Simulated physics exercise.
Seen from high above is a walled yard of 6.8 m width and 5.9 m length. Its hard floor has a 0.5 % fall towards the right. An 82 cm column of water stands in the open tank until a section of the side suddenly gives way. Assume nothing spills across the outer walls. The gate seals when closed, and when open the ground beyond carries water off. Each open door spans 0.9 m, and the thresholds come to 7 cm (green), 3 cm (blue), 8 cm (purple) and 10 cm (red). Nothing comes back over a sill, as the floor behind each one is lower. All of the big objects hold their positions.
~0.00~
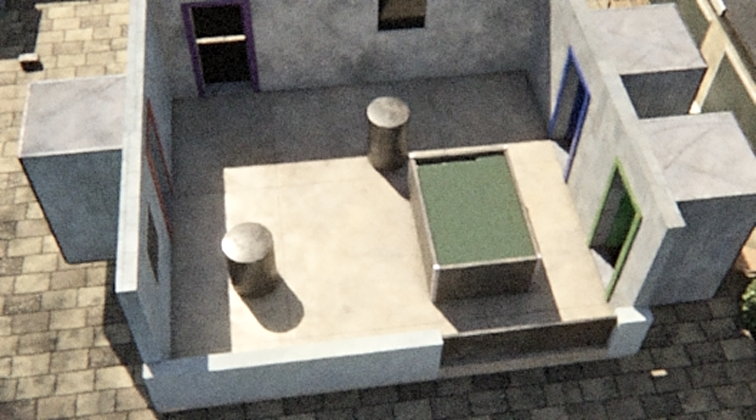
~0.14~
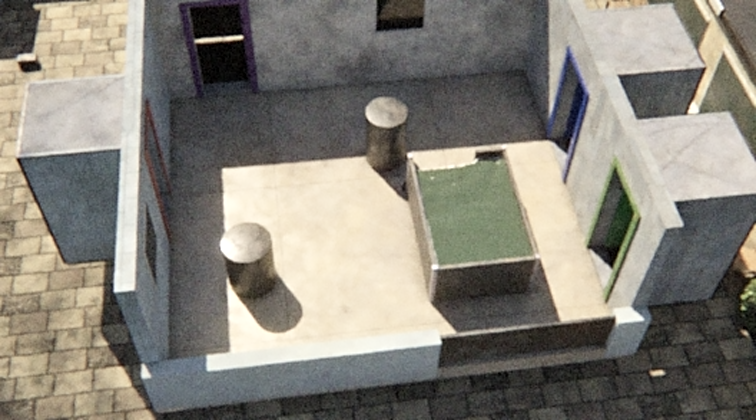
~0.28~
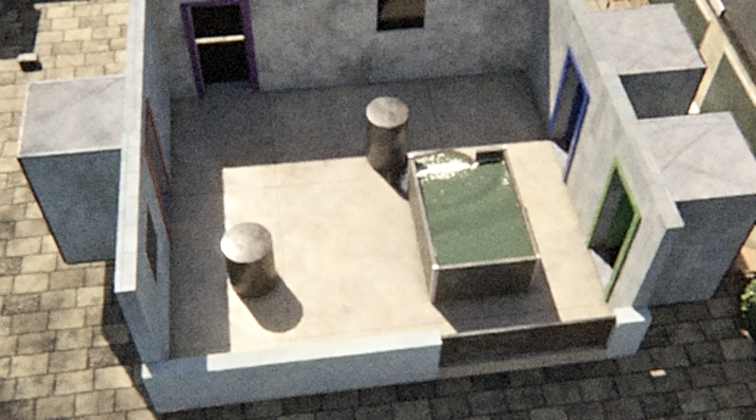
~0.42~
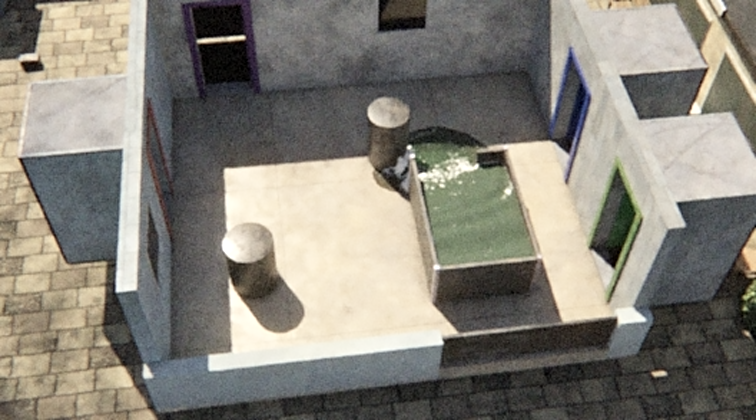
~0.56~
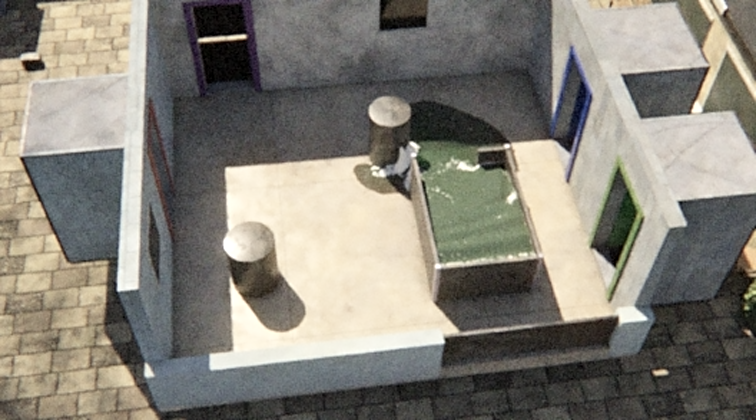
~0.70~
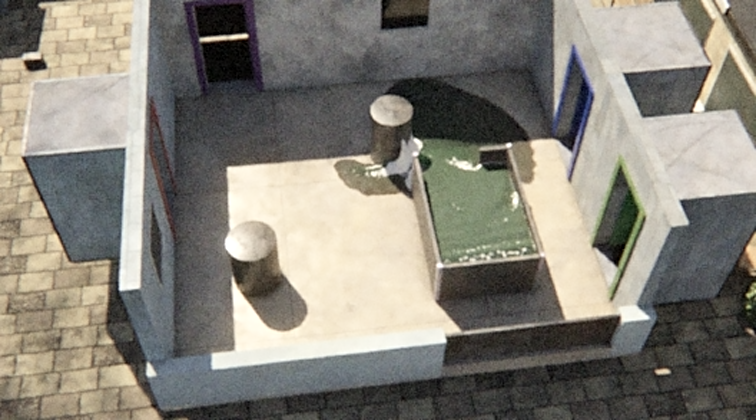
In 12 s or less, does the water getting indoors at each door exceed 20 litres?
Green door: Exceeds it; blue door: Exceeds it; purple door: Does not exceed it; red door: Does not exceed it.
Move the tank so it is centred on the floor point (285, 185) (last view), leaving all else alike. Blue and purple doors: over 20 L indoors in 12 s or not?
So the blue door tops the limit and the purple door tops the limit.
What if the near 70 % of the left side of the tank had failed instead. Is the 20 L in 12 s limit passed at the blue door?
Then: Blue beyond it.
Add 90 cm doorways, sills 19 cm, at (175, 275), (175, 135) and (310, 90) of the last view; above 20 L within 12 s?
In that order: Below, under, below.
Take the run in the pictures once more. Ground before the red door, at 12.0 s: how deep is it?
The depth there is around 5.5 cm.
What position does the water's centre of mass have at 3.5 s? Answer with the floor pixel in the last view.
Near (425, 166).
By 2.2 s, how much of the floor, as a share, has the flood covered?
Near 45 per cent is wet.
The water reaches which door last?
Green.
After 1.4 s water covers 25 % of the floor and is deepest (48 cm) near (415, 162); green door not reached, blue door 3 cm at the sill, 0 L in, purple door not reached, red door not reached.
After 2.2 s water covers 45 % of the floor and is deepest (55 cm) near (527, 73); green door not reached, blue door 2 cm at the sill, 0 L in, purple door 3 cm at the sill, 0 L in, red door not reached.
After 3.5 s water covers 65 % of the floor and is deepest (28 cm) near (532, 86); green door not reached, blue door 7 cm at the sill, 7 L in, purple door 4 cm at the sill, 0 L in, red door 7 cm at the sill, 0 L in.
After 7.0 s water covers 90 % of the floor and is deepest (14 cm) near (532, 86); green door 13 cm at the sill, 15 L in, blue door 6 cm at the sill, 40 L in, purple door 5 cm at the sill, 3 L in, red door 8 cm at the sill, 1 L in.
After 12.0 s water covers 100 % of the floor and is deepest (12 cm) near (432, 353); green door 8 cm at the sill, 45 L in, blue door 6 cm at the sill, 61 L in, purple door 5 cm at the sill, 5 L in, red door 5 cm at the sill, 1 L in.
